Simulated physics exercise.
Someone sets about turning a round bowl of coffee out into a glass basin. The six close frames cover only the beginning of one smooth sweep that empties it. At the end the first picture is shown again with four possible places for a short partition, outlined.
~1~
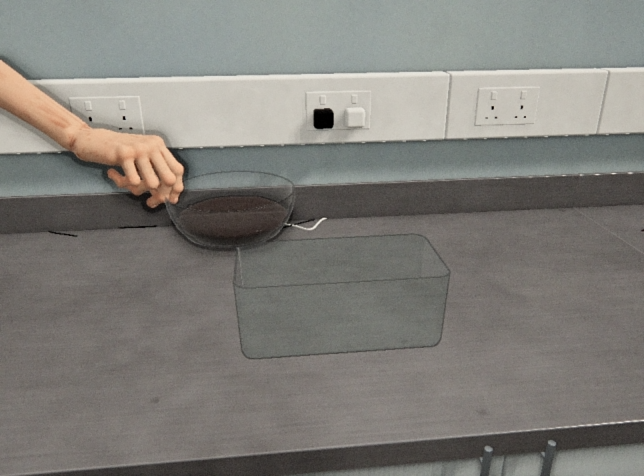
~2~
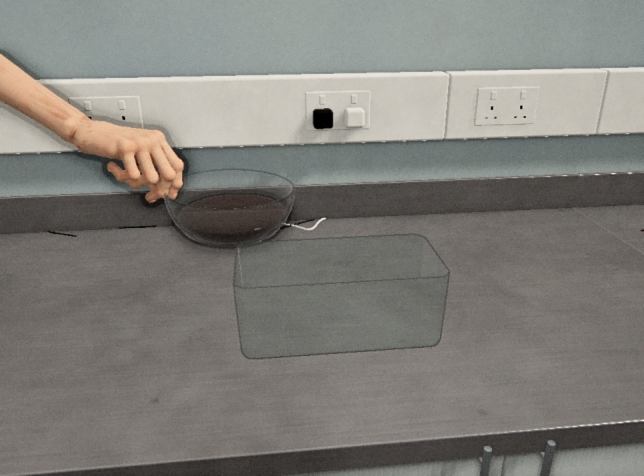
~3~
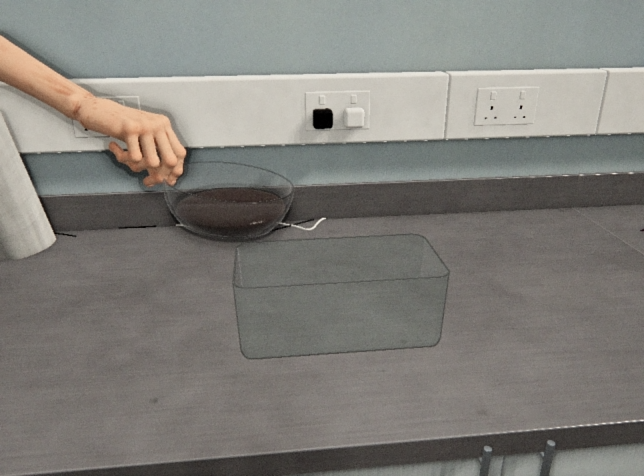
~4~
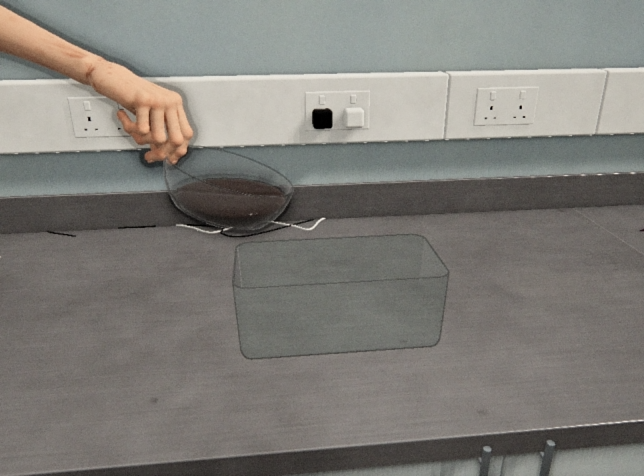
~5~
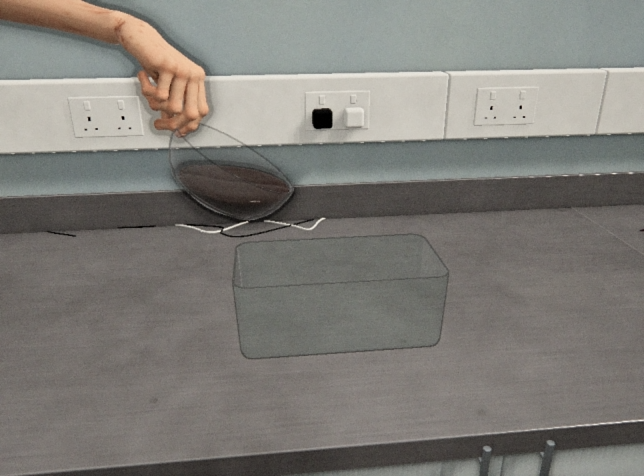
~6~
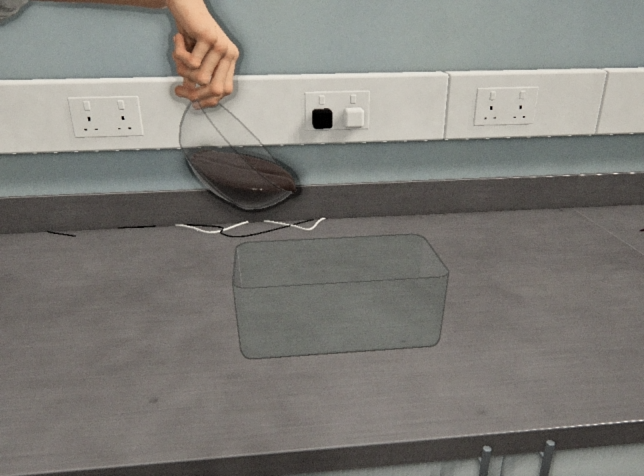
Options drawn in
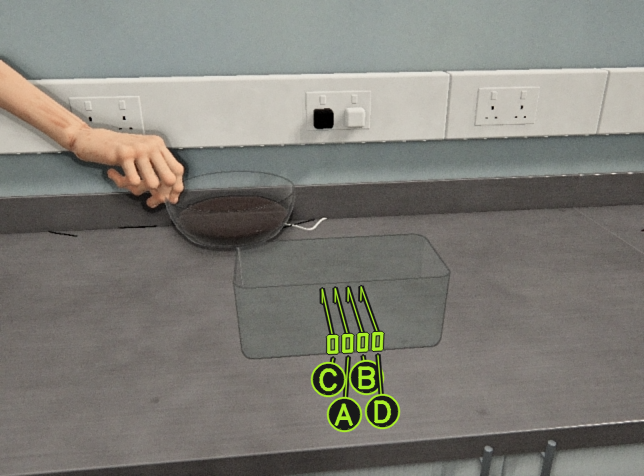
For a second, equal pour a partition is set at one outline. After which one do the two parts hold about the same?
Slot D.
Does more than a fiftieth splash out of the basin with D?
Yes, it does.
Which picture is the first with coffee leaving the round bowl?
Picture 6.
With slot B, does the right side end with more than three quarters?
No, it does not.
On the marked copy, A at (348, 357); B at (363, 356); C at (333, 358); D at (377, 355).
If A is chosen, about 29 % ends left of the wall and 66 % right of it; 5 % is lost outside.
If B is chosen, about 36 % ends left of the wall and 57 % right of it; 6 % is lost outside.
If C is chosen, about 28 % ends left of the wall and 64 % right of it; 8 % is lost outside.
If D is chosen, about 45 % ends left of the wall and 47 % right of it; 8 % is lost outside.
